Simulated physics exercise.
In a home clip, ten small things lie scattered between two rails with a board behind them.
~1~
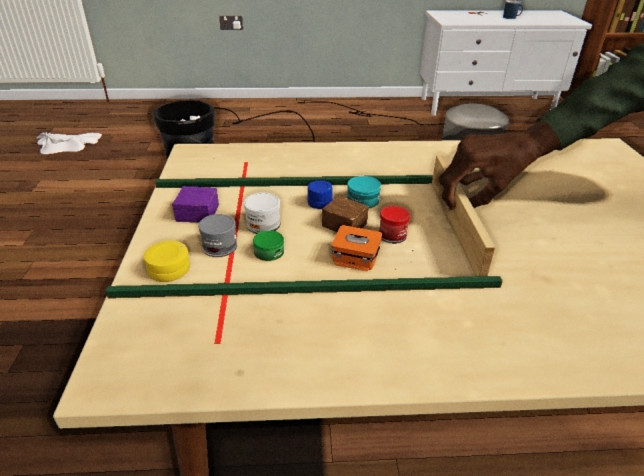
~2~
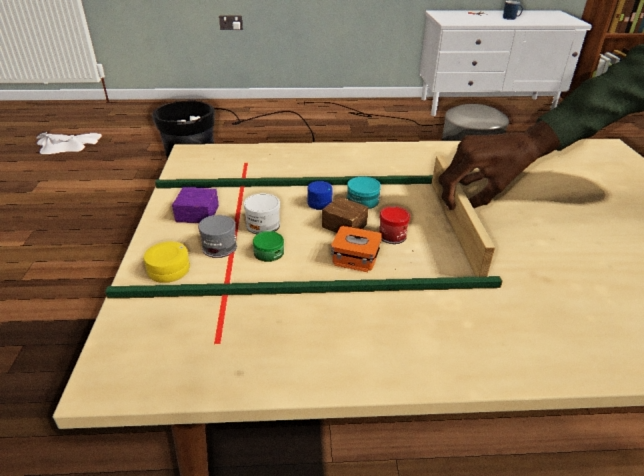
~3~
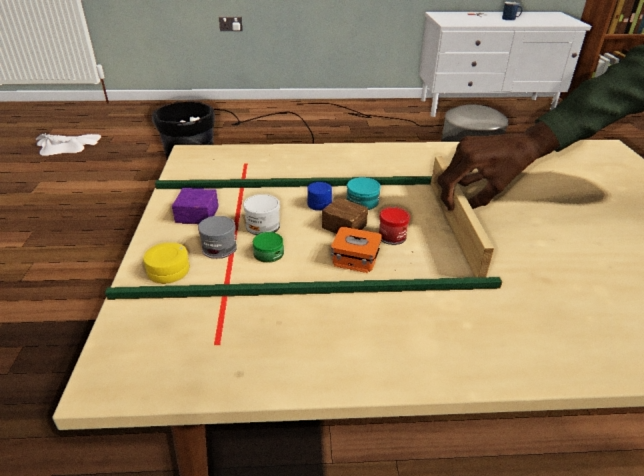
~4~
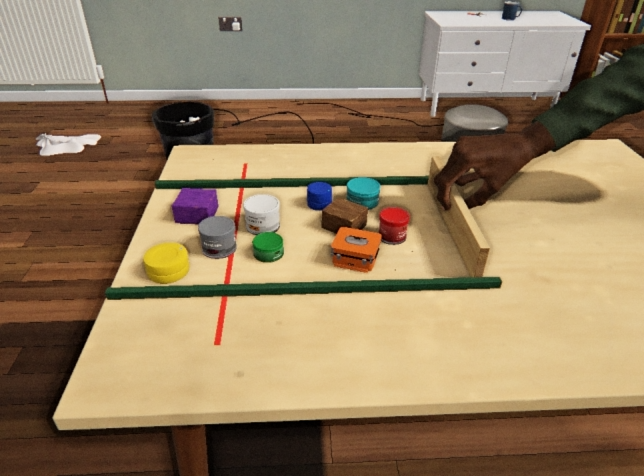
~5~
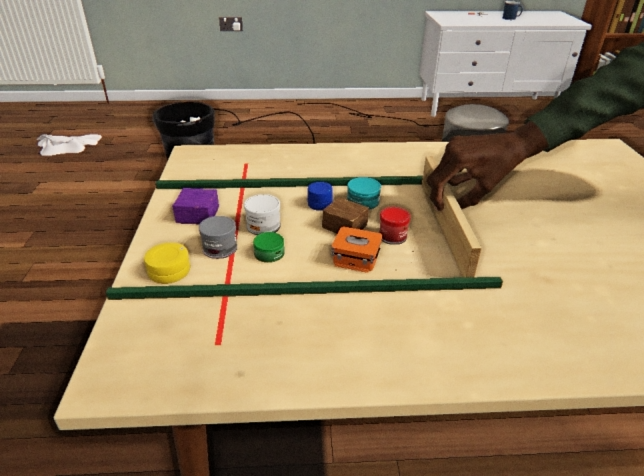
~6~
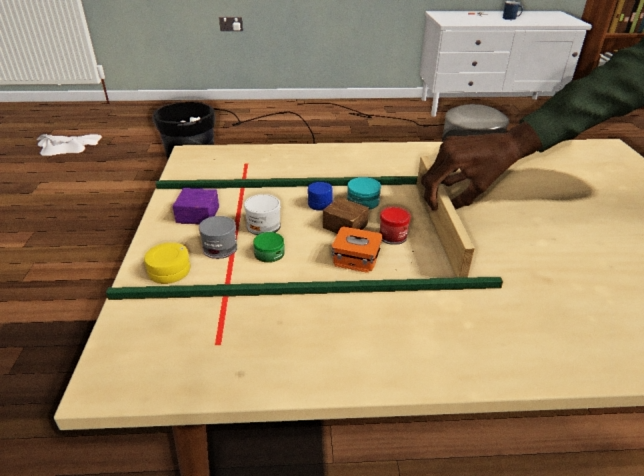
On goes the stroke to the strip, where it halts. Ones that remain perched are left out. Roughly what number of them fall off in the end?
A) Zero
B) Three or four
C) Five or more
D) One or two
Zero (A).
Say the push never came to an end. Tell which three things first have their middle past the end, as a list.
Order, earliest first: Purple block, grey tin, yellow lid.
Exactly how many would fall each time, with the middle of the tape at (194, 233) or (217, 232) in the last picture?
2, then 0.
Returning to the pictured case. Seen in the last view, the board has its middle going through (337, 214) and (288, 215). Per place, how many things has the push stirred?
Note: First position 5; second position 8.
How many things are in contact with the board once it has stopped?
4 in contact.
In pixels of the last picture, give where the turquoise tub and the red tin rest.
Result: One about (224, 193), other about (218, 234).
Soon after, none off yet; yellow lid at rest near (168, 263); purple block at rest near (197, 206); grey tin at rest near (219, 237).
Then, none off yet; yellow lid at rest near (168, 263); purple block moving near (188, 206); grey tin moved about its own width near (181, 231).
At rest, the number that fall off is zero.
